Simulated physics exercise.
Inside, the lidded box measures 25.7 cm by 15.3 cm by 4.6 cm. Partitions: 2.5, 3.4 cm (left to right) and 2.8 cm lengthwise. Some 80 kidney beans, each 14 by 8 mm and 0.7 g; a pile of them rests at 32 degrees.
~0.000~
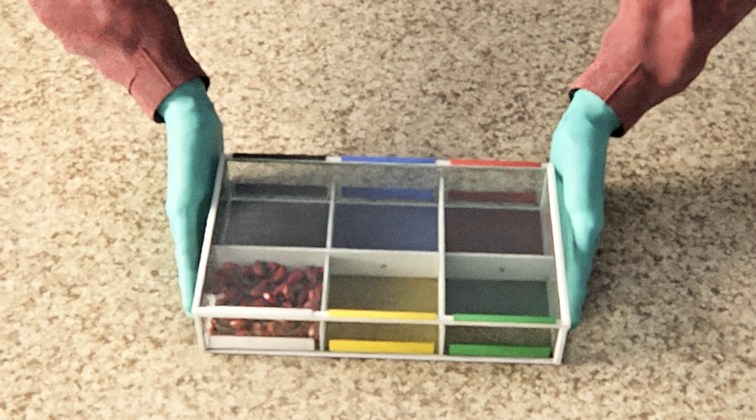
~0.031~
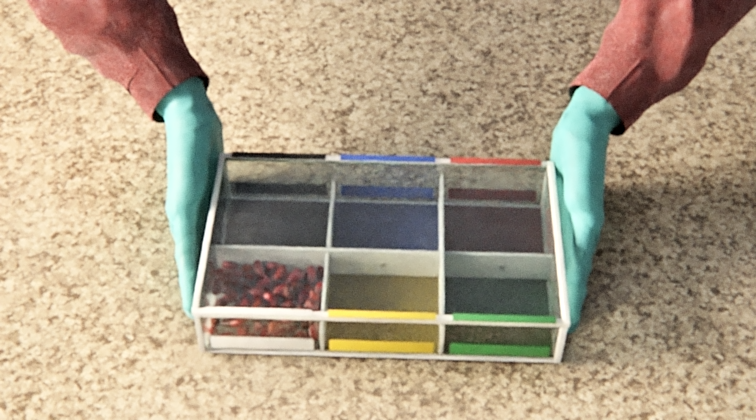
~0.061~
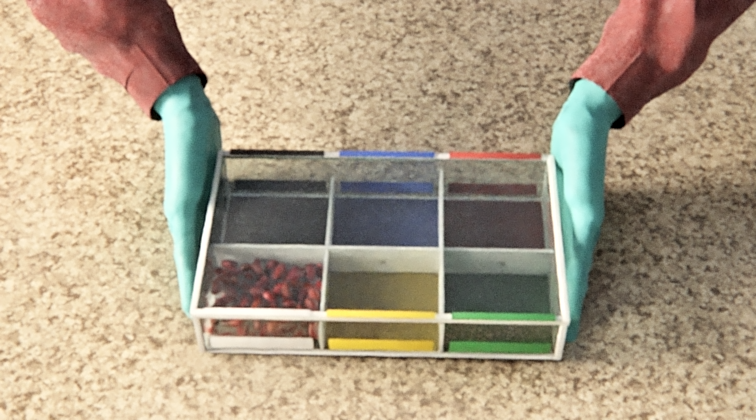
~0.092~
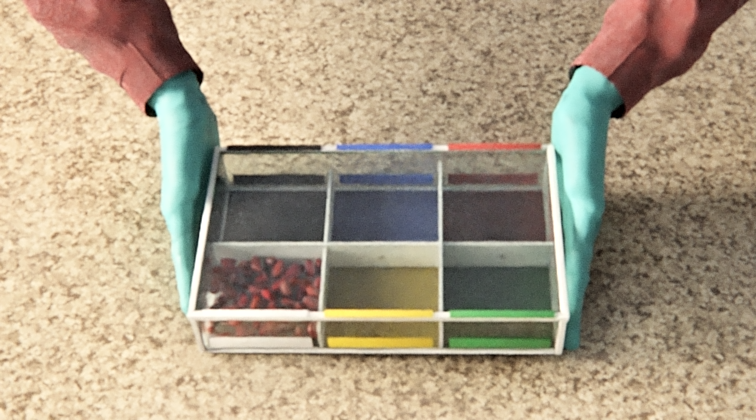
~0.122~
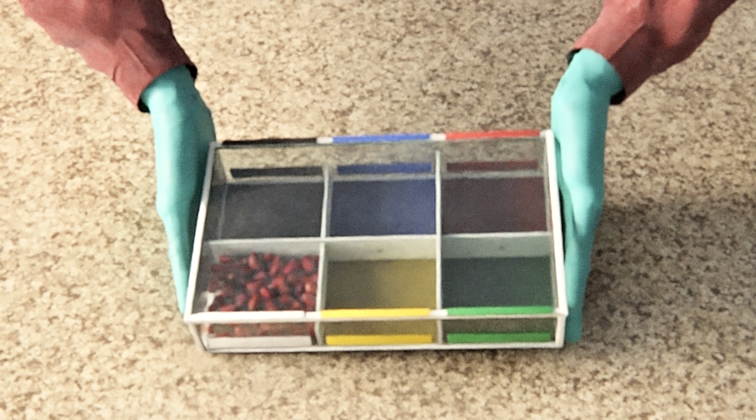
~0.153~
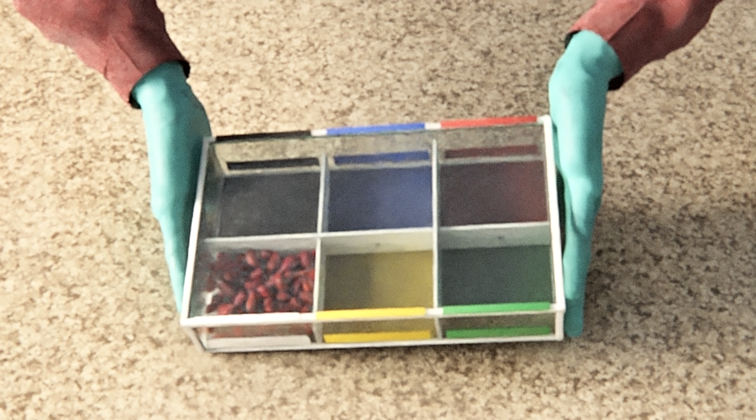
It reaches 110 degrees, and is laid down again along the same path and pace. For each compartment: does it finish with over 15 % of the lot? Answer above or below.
Red: Below, blue: Below, green: Below, yellow: Below, white: Above, black: Below.
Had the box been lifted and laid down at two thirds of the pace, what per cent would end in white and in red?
White 100, red 0.
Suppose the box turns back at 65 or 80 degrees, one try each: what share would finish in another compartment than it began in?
Some 0 and 0 per cent.
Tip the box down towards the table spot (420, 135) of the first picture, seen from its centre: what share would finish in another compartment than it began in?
Some 85 per cent.
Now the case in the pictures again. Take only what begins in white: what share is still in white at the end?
Some 100 per cent.
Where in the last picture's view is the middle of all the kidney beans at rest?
Around (246, 318).
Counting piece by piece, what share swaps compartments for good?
Some 0 per cent.
Then, at 0.87 s, tilt 110 degrees; white 100 %.
Then, at 1.35 s, tilt 49 degrees; white 100 %.
After 1.90 s, tilt 0 degrees; white 100 %.
By 2.3 s all is still; red 0 %, blue 0 %, green 0 %, yellow 0 %, white 100 %, black 0 %.
